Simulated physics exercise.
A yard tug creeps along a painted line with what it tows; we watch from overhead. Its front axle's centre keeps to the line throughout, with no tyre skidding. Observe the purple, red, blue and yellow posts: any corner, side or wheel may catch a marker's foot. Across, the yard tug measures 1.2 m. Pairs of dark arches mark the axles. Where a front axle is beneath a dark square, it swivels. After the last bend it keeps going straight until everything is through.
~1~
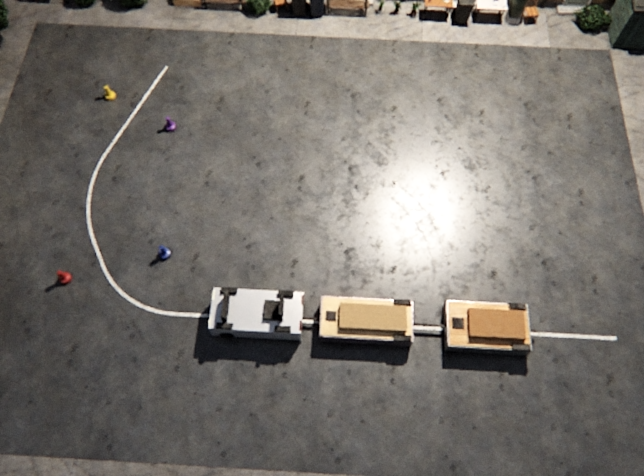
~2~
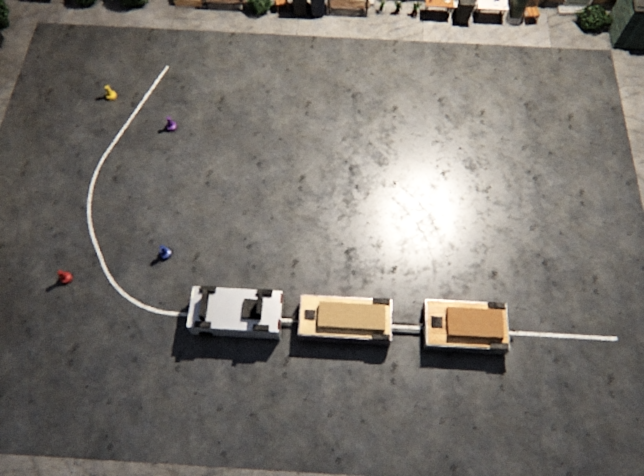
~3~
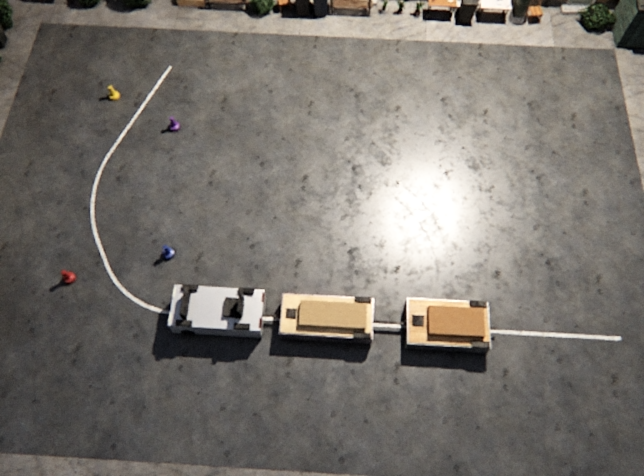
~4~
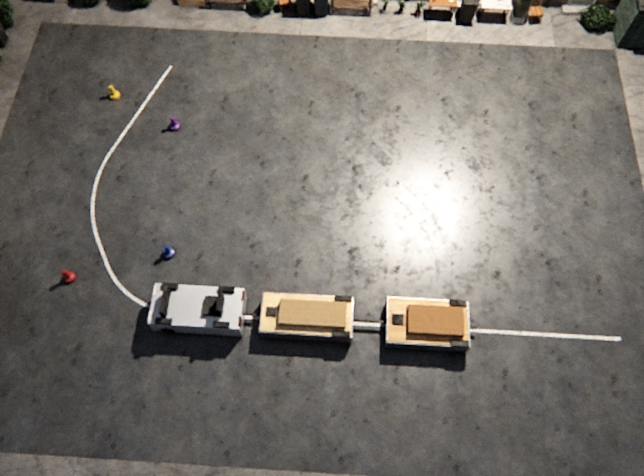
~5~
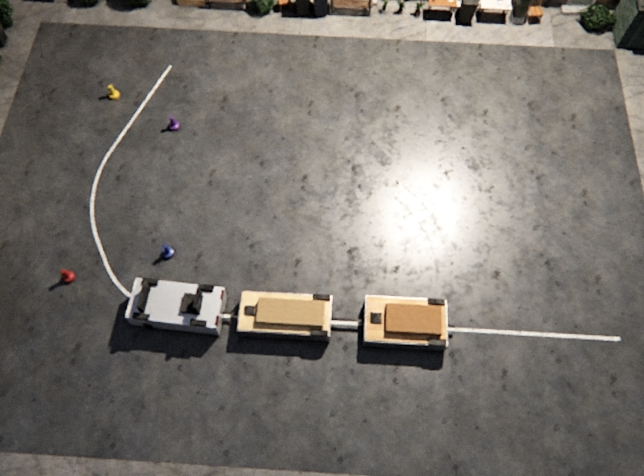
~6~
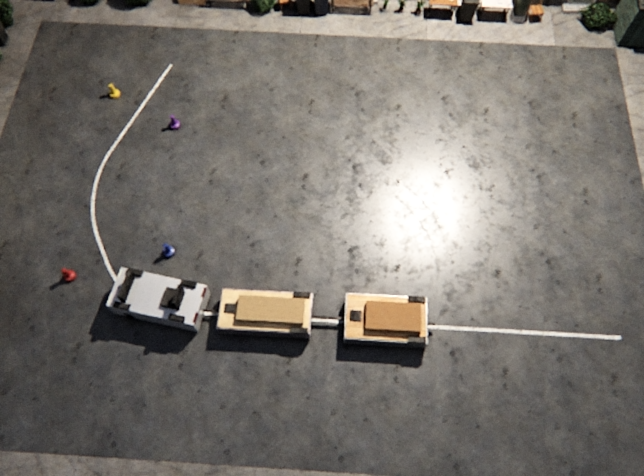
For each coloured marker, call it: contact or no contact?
Purple: No contact; red: No contact; blue: Contact; yellow: No contact.
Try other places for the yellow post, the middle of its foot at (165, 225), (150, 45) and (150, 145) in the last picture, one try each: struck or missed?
In the first spot it is contacted, in the second left alone, and in the third contacted.
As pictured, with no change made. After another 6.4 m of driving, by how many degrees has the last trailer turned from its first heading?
Around 15 degrees.
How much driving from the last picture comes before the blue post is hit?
Contact happens once about 7.0 m more has been driven.
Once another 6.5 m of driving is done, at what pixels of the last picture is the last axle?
(223, 297).
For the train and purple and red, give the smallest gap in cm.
Spare: Purple 10; red 20.
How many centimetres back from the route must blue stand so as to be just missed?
Blue 45.
After another 1.6 m, the last axle is at (365, 316) of the last picture, 5 cm off the line; red has been passed with 20 cm to spare.
After another 7.1 m, the last axle is at (206, 291) of the last picture, 50 cm off the line; the second trailer has hit blue.
After another 7.6 m, the last axle is at (195, 285) of the last picture, 60 cm off the line; yellow has been passed with 25 cm to spare.
After another 15.6 m, the last axle is at (146, 107) of the last picture, 50 cm off the line; purple has been passed with 10 cm to spare.
After another 17.8 m, the last axle is at (170, 58) of the last picture, 20 cm off the line; 1 of 4 struck in all.
